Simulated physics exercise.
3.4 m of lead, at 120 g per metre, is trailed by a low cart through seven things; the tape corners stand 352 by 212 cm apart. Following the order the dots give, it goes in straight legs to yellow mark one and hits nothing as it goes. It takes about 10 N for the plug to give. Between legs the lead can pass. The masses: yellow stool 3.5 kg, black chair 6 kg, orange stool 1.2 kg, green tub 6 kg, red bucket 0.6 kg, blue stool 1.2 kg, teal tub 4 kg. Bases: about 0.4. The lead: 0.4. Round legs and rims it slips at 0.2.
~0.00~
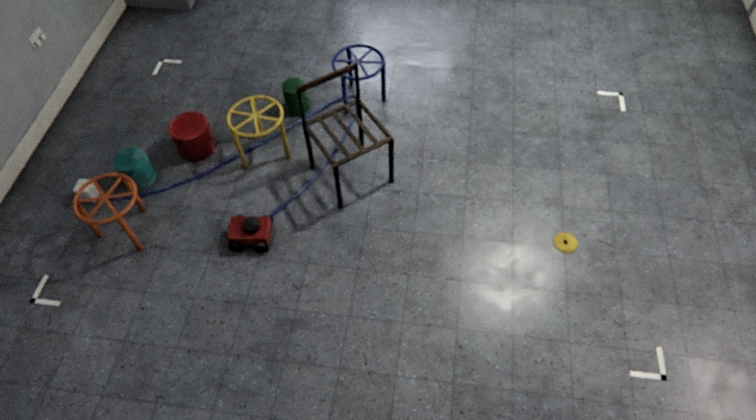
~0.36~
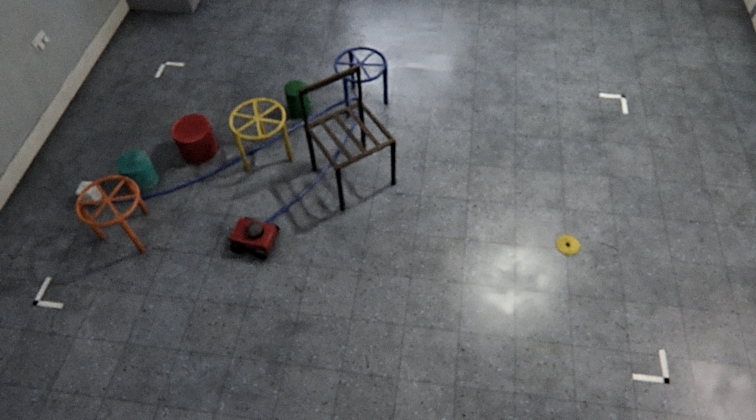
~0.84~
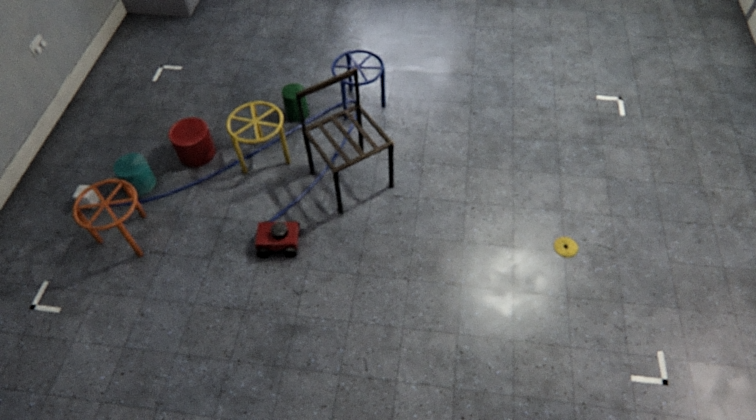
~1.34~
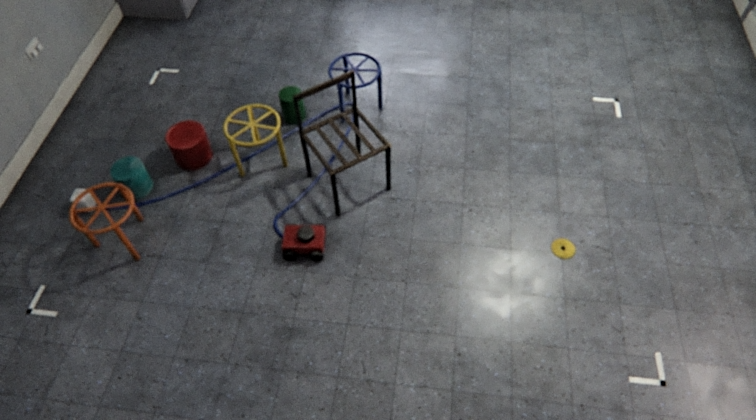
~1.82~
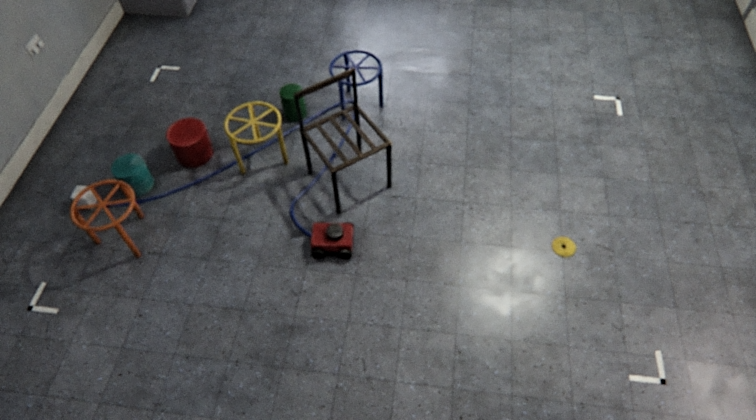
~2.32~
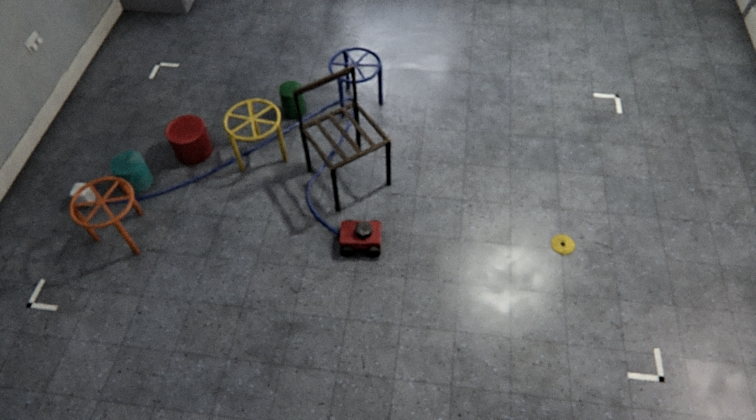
To begin with, a small red cart sits on a grey tiled floor below a dark chair, near coloured stools and tubs, with a blue lead behind it. The cart turns slightly, then rolls steadily right past the chair, drawing the lead along while the furniture stays in place.
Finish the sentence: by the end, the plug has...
By the end, the plug has stayed in the socket.
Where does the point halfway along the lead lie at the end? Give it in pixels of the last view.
Approximate pixel position: (326, 173).
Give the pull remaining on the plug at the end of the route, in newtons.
About 2 N.
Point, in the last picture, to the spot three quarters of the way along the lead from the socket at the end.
That spot lies close to pixel (421, 224) in the last view.
By 3.3 s, cart at (408, 241), lead slack at the fixed end; nothing else has moved.
By 4.2 s, cart at (462, 242), 2 N at the fixed end; blue stool 6 cm off its start.
By 5.2 s, cart at (517, 242), 3 N at the fixed end; blue stool 24 cm off its start at (337, 86).
By 6.2 s, cart at (561, 243), 2 N at the fixed end; blue stool 41 cm off its start.
By 6.6 s, cart at (561, 243), 2 N at the fixed end; blue stool 41 cm off its start at (324, 102).
